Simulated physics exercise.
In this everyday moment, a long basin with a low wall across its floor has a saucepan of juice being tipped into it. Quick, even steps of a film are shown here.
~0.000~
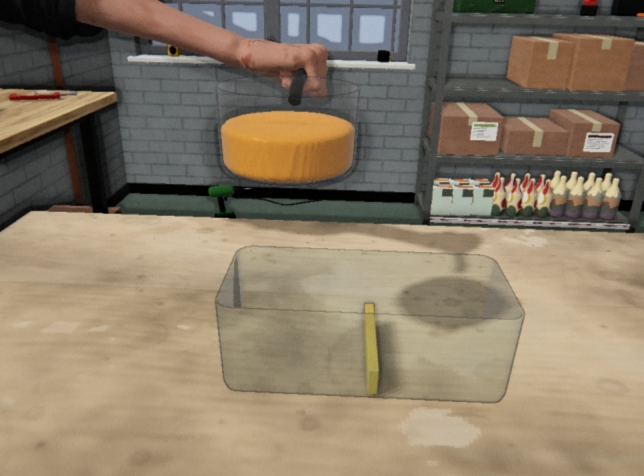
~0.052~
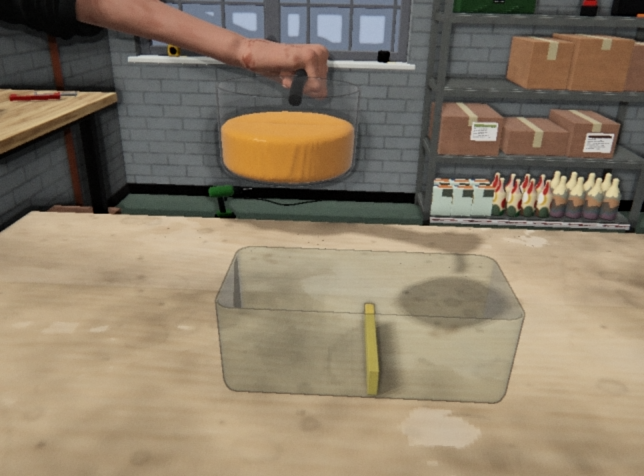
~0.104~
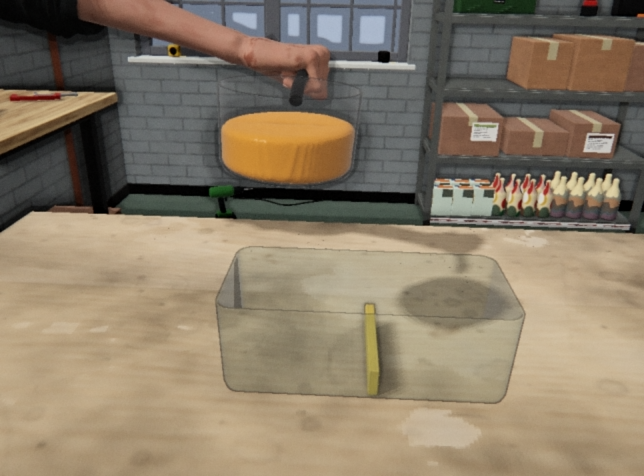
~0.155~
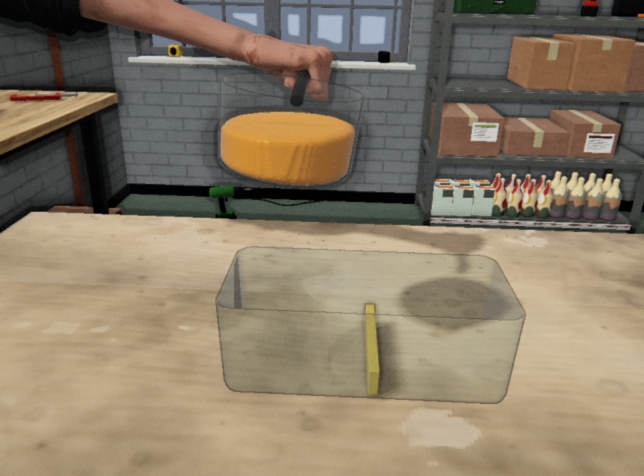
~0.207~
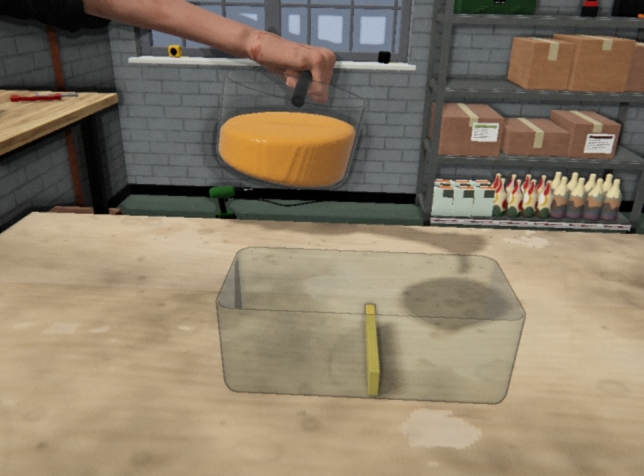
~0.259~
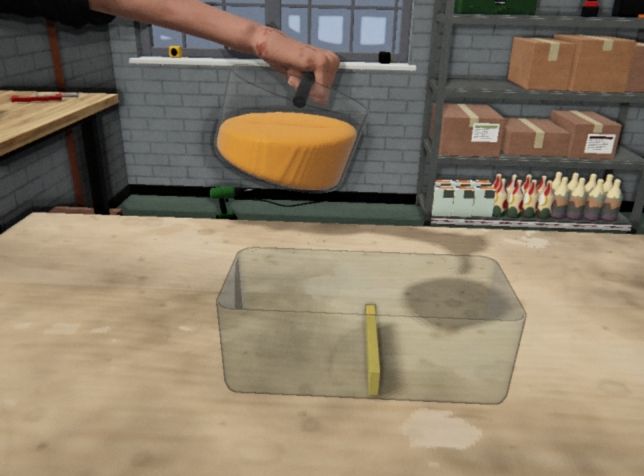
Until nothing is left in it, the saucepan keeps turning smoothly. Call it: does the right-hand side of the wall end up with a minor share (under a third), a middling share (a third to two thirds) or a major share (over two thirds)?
The right side gets a major share.
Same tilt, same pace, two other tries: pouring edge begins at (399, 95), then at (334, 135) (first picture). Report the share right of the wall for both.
Around 90 percent first, around 40 percent second.
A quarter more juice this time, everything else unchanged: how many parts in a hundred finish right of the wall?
Near 75 in a hundred.
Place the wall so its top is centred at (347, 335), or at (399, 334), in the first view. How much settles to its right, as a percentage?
It would come to roughly 90 per cent the first time and roughly 40 per cent the second.
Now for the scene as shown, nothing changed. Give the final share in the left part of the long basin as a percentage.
Close to 20 in a hundred.
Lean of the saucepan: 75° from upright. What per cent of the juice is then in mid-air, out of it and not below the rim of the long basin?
Around 30 %.
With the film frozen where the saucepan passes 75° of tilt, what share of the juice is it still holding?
Some 65 in a hundred has yet to spill out.
A moment on, the saucepan is tipped on its side and 67 per cent is still to pour, 0 is left of the wall and 2 right of it.
Next, the saucepan is tipped right over and 15 per cent is still to pour, 7 is left of the wall and 59 right of it.
Then the saucepan is tipped right over and 1 per cent is still to pour, 19 is left of the wall and 76 right of it.
Later the saucepan is tipped right over and 0 per cent is still to pour, 20 is left of the wall and 79 right of it.
In the end 21 per cent lies left of the wall, 78 right of it and 1 outside.
